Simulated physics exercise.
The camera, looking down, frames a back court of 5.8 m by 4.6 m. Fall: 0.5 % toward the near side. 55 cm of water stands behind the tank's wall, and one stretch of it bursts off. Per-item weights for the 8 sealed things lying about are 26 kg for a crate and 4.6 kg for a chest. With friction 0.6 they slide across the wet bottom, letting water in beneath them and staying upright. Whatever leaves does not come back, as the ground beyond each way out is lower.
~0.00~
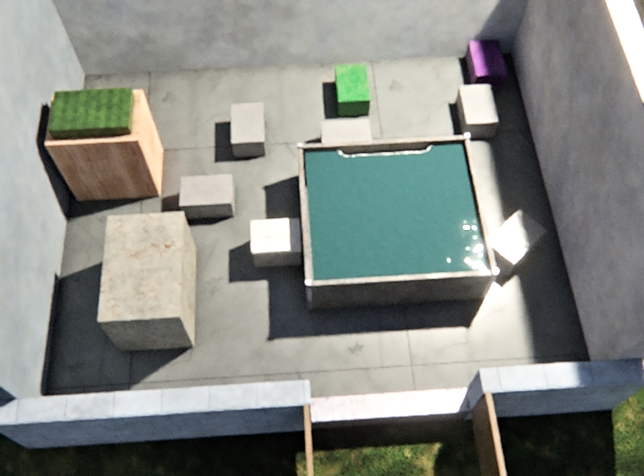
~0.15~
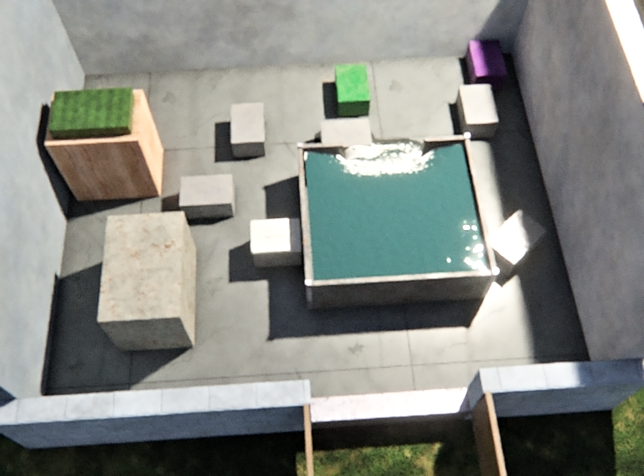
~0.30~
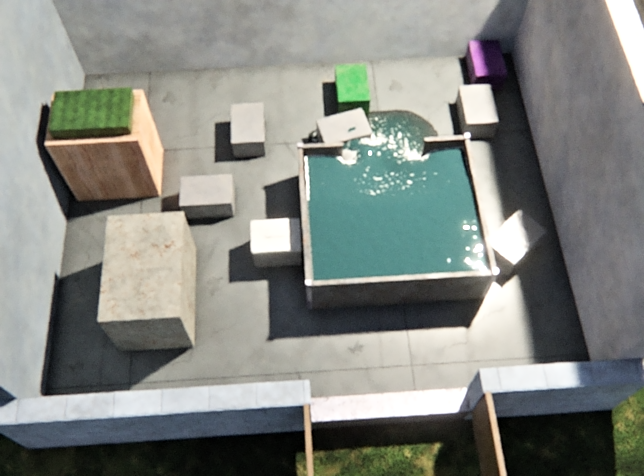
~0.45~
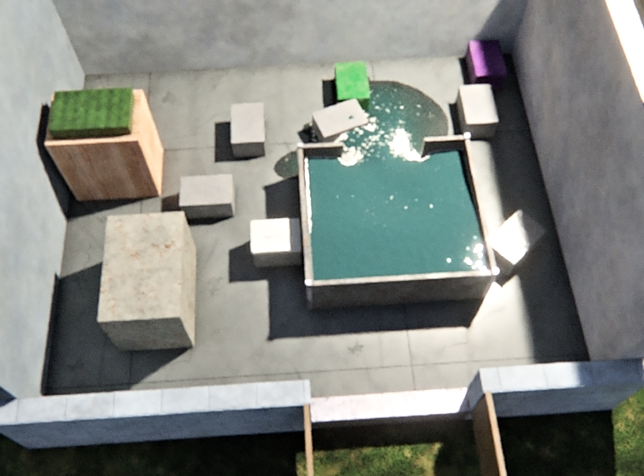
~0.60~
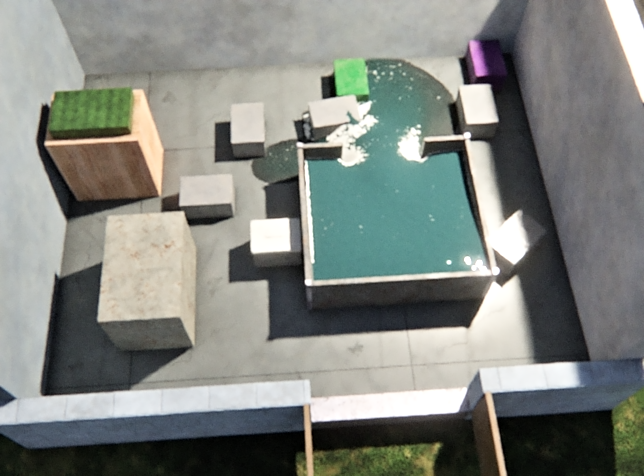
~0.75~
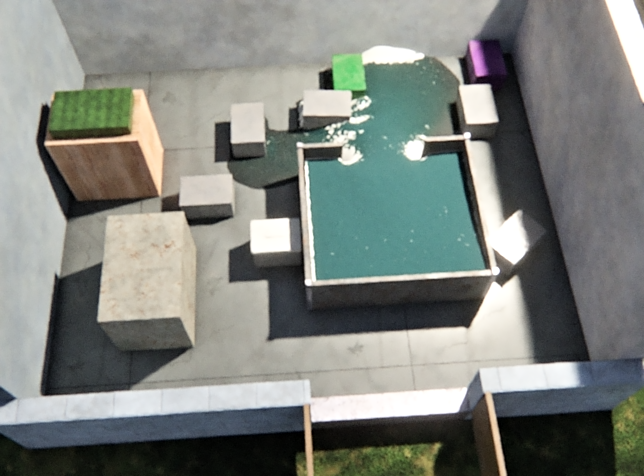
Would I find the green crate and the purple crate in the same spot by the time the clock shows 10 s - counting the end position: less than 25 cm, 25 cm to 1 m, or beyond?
At the end, I'd say the green crate goes a long distance. I'd say the purple crate goes a long distance.
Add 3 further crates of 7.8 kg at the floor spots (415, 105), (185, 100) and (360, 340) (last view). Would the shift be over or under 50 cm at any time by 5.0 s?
In that order: More, more, under.
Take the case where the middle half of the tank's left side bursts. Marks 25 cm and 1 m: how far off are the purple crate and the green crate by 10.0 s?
Then the purple crate barely shifts, the green crate stays put.
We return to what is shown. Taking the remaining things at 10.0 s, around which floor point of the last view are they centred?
Close to pixel (312, 224).
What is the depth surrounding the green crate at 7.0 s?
Roughly 8 cm at that moment.
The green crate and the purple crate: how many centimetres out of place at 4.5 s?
By then roughly 200 cm and 250 cm, respectively.
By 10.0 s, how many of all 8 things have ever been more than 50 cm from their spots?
Count: 5.
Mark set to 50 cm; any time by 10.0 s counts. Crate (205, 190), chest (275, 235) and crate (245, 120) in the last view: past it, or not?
Within, beyond, within.
After 2.0 s the green crate is near (330, 58), 0.4 m from its start, afloat; the purple crate is near (515, 84), 0.6 m from its start, aground; 0 of 8 are out; 1 afloat.
After 4.5 s the green crate is near (177, 95), 2.2 m from its start, afloat; the purple crate is near (525, 222), 2.5 m from its start, aground; 0 of 8 are out; 2 afloat.
After 7.0 s the green crate is near (200, 160), 2.2 m from its start, aground; the purple crate is near (514, 303), 3.5 m from its start, aground; 0 of 8 are out; 1 afloat.
After 10.0 s the green crate is near (202, 160), 2.2 m from its start, aground; the purple crate is near (491, 305), 3.5 m from its start, aground; 0 of 8 are out; 1 afloat.
